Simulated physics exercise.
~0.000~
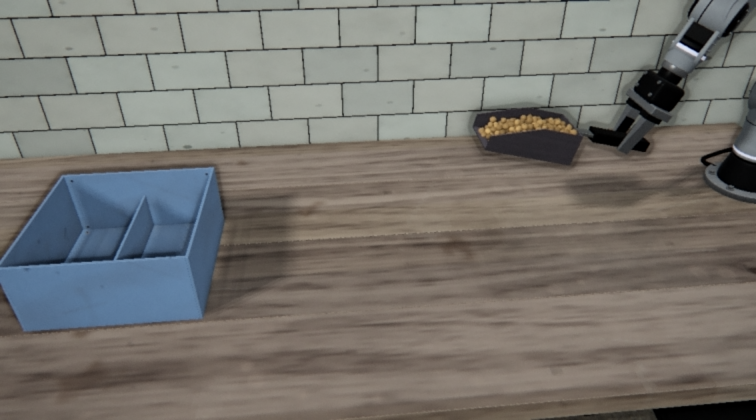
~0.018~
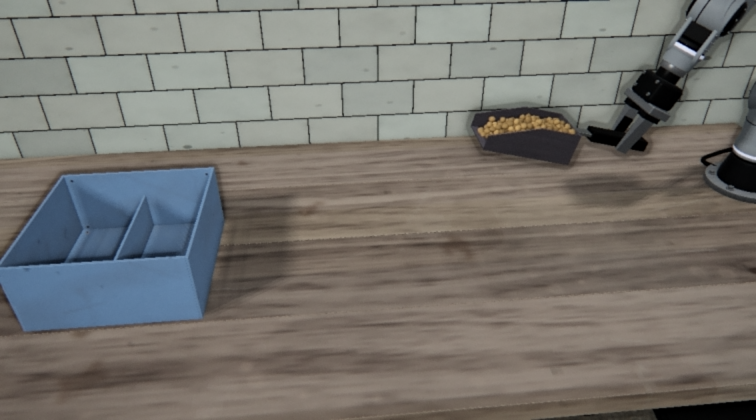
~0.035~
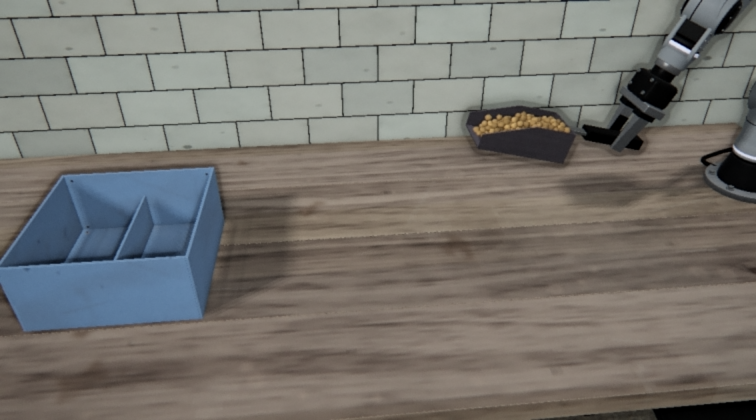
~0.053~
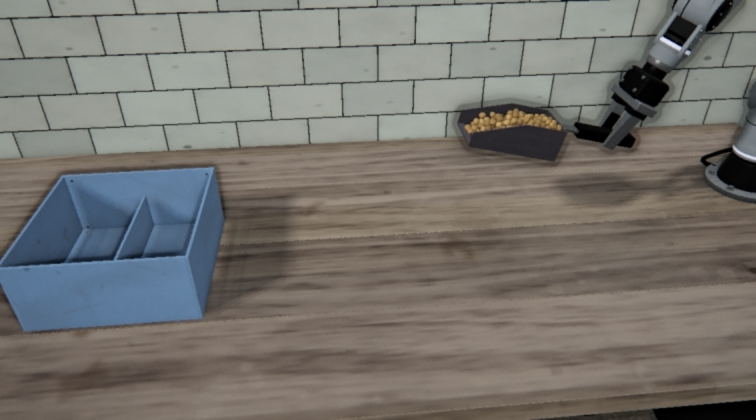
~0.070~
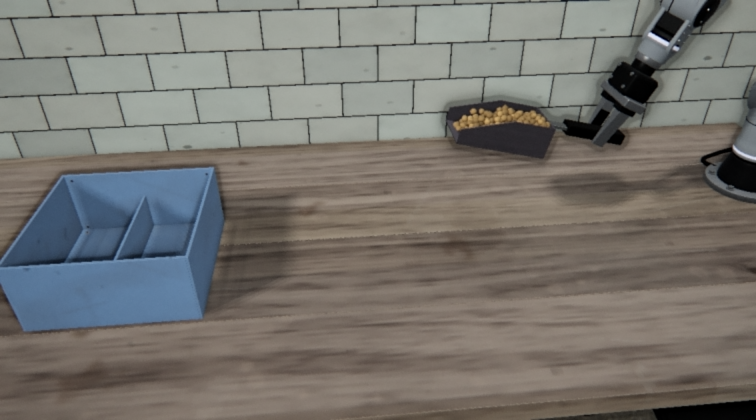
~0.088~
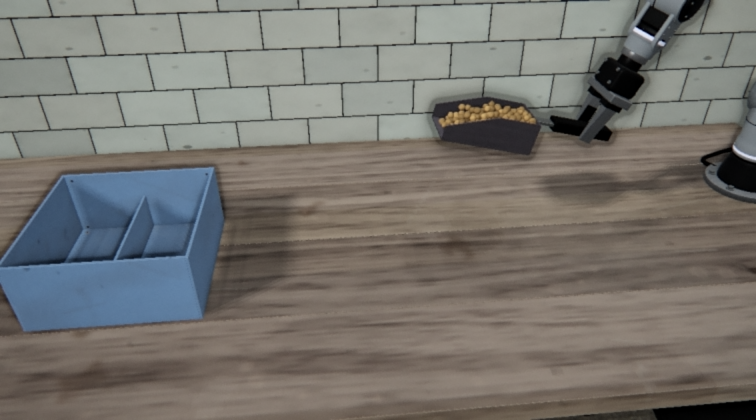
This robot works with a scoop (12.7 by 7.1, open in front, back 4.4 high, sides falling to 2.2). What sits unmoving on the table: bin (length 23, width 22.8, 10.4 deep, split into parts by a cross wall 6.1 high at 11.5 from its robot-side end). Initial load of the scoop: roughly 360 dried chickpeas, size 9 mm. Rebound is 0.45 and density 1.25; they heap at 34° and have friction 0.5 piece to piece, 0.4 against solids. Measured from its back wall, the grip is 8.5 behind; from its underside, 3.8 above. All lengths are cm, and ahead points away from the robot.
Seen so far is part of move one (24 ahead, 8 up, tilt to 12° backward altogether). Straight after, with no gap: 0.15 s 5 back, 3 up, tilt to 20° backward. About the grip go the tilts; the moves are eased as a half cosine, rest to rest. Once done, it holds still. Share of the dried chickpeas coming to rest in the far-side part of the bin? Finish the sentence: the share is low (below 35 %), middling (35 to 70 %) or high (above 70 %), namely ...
The share is low, below 35 %.
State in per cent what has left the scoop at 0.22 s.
Share gone: Around 0 %.
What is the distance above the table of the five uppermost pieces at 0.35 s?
About 34 cm.
After 0.22 s, tilted 12° backward, highest piece 29 above the table; 356 on the scoop.
After 0.35 s, tilted 17° backward, highest piece 34 above the table; 159 on the scoop, 197 in flight or on a rim.
After 0.61 s, tilted 20° backward, highest piece 33 above the table; 132 on the scoop, 108 in the robot-side part, 34 on the table or floor, 8 in the far-side part, 74 in flight or on a rim.
After 1.66 s, tilted 20° backward, highest piece 33 above the table; 132 on the scoop, 108 on the table or floor, 107 in the robot-side part, 9 in the far-side part.
At rest, 132 on the scoop, 108 on the table or floor, 107 in the robot-side part, 9 in the far-side part. That is 3 % in the far-side part of the bin.
